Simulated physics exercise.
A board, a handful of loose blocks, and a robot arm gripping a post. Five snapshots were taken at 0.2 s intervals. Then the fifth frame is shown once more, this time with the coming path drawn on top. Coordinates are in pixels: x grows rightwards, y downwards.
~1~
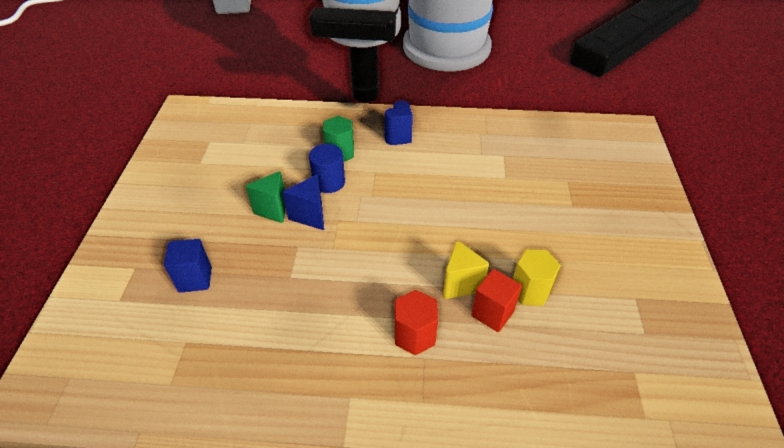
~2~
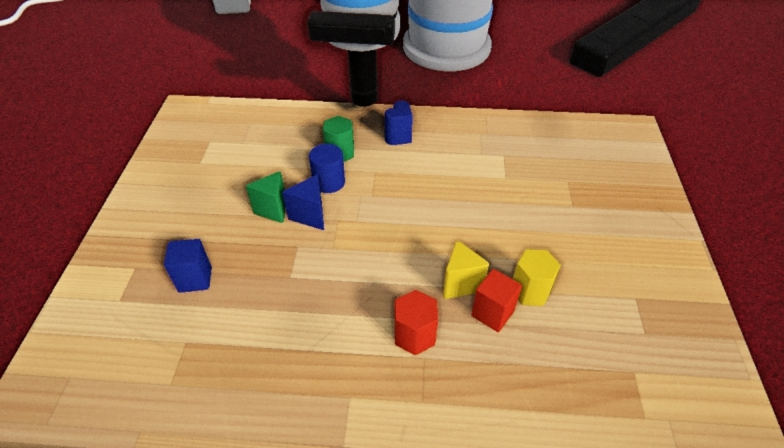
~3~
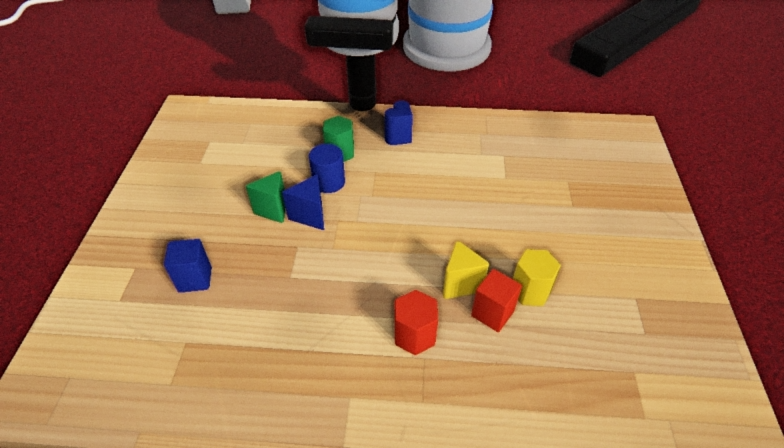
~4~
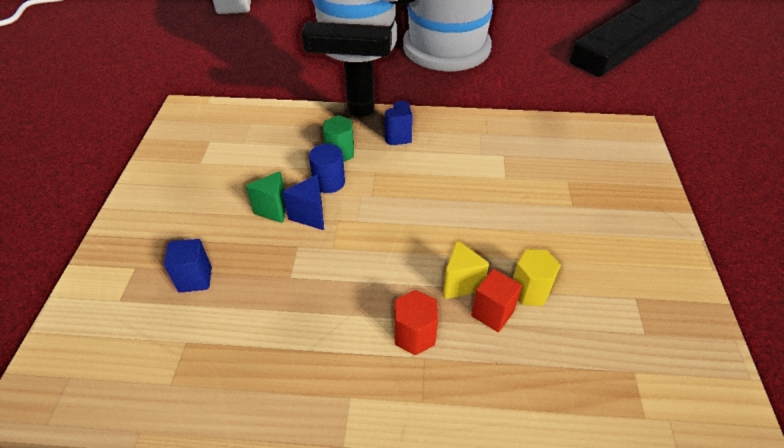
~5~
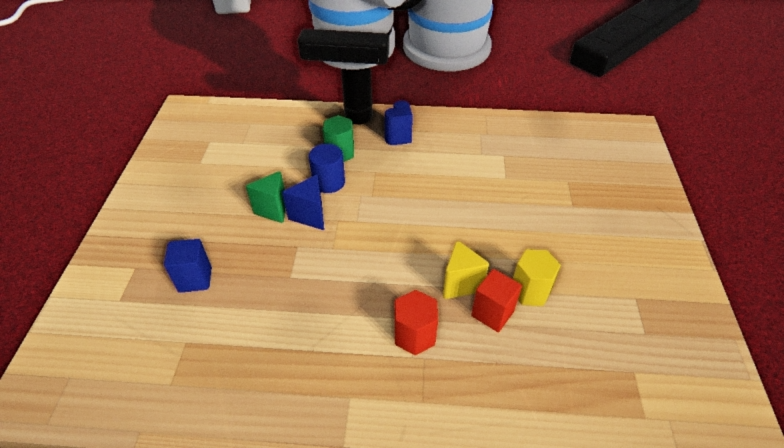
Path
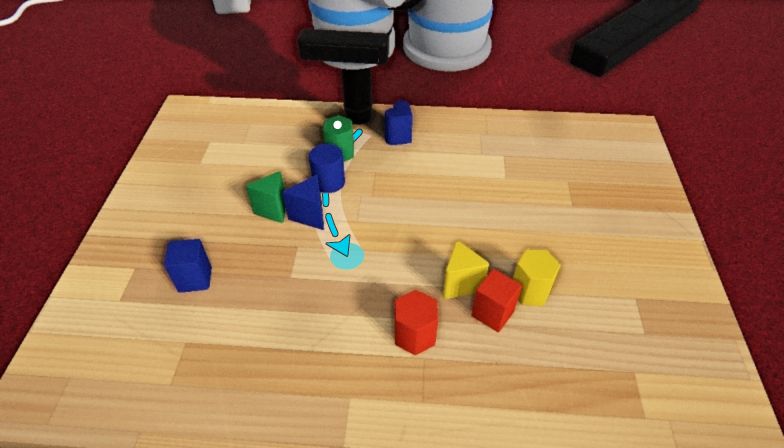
A robot arm moves a black post slightly toward the green block, touching no blocks.
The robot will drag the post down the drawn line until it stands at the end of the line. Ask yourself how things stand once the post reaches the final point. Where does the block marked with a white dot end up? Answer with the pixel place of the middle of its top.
The spot you're after is about (290, 157) in the image.
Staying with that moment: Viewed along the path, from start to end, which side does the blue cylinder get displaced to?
The answer is right: Facing from the path's start to its end, that's where the blue cylinder shifts.
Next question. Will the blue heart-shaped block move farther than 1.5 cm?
The answer is no.
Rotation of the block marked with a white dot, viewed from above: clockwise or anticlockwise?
I'd predict that, seen from above, the block marked with a white dot rotates clockwise.
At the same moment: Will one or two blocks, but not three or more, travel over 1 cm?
No, I don't think so.
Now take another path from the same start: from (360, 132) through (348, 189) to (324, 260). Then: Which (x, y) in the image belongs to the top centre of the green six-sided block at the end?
Close to (320, 137).
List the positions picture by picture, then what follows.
The first frame shows post's lower end (366, 96); blue triangular piece (306, 189); blue cylinder (326, 154); green six-sided block (338, 125); blue heart-shaped block (400, 109).
The second frame shows post (364, 100); blocks still.
The third frame shows post (363, 104); blocks still.
The fourth frame shows post (361, 110); blocks still.
The fifth frame shows post (359, 117); blue triangular piece (306, 189); blue cylinder (326, 154); green six-sided block (338, 125); blue heart-shaped block (400, 109).
Drawn move, from (360, 132) via (333, 166) and (327, 209), ending at (347, 256); the dot is on the green six-sided block.
The first path, step by step. One third of the way, post (331, 151); blue triangular piece (307, 193), turned 25° clockwise; blue cylinder (314, 171); green six-sided block (303, 150), turned 15° clockwise.
Two thirds of the way, post (325, 194); blue triangular piece (293, 227), turned 35° clockwise; blue cylinder (303, 203); green six-sided block (290, 157), turned 50° clockwise.
At the end, post (346, 241); blue triangular piece (282, 244), turned 50° clockwise; blue cylinder (299, 220); green six-sided block (290, 157), turned 50° clockwise; blue heart-shaped block still.
